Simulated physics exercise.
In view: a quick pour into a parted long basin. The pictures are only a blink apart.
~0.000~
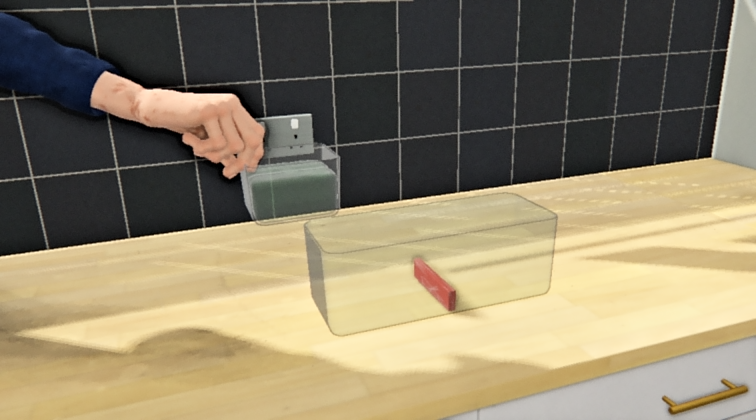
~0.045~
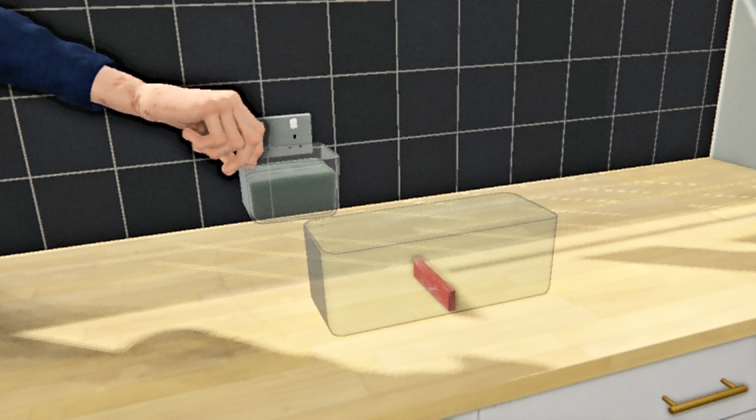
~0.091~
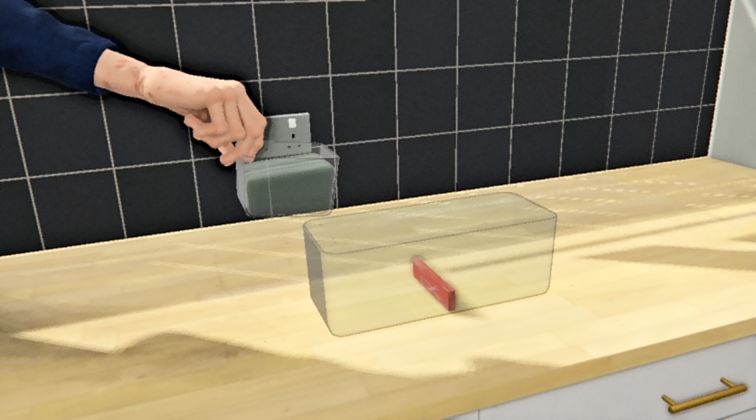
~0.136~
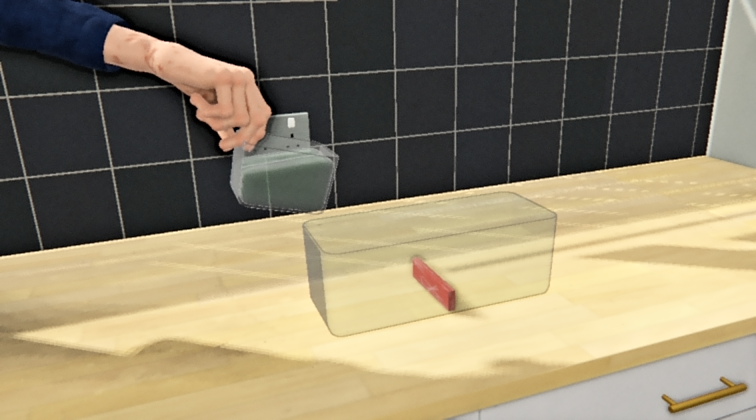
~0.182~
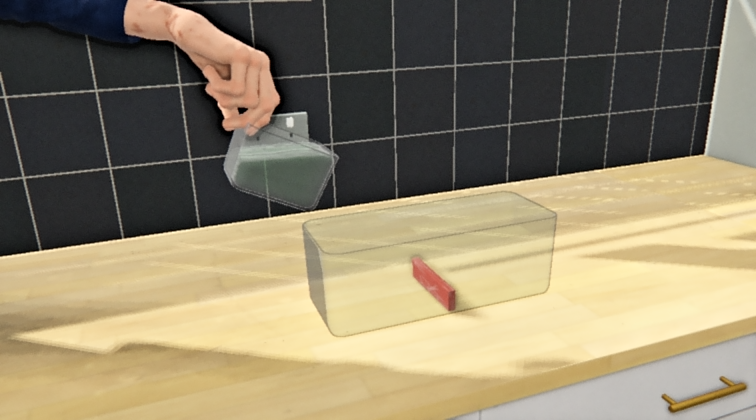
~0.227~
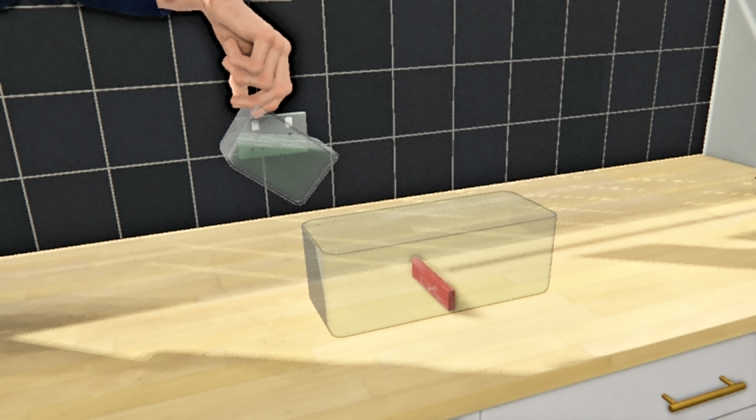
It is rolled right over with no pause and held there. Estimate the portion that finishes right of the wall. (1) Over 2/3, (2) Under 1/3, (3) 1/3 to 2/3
Under 1/3.
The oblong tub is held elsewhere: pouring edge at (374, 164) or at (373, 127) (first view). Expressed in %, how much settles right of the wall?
65 %, 70 %.
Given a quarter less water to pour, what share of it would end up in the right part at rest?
Estimated share: Close to 15 per cent.
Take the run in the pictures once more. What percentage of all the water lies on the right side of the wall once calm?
That works out near 20 in every hundred.
A moment on, the oblong tub is tipped right over and 35 per cent is still to pour, 9 is left of the wall and 0 right of it.
Next, the oblong tub is tipped right over and 1 per cent is still to pour, 78 is left of the wall and 10 right of it.
Then the oblong tub is tipped right over and 0 per cent is still to pour, 65 is left of the wall and 15 right of it.
Later the oblong tub is tipped right over and 0 per cent is still to pour, 74 is left of the wall and 18 right of it.
Finally, 72 per cent lies left of the wall, 20 right of it and 8 outside.
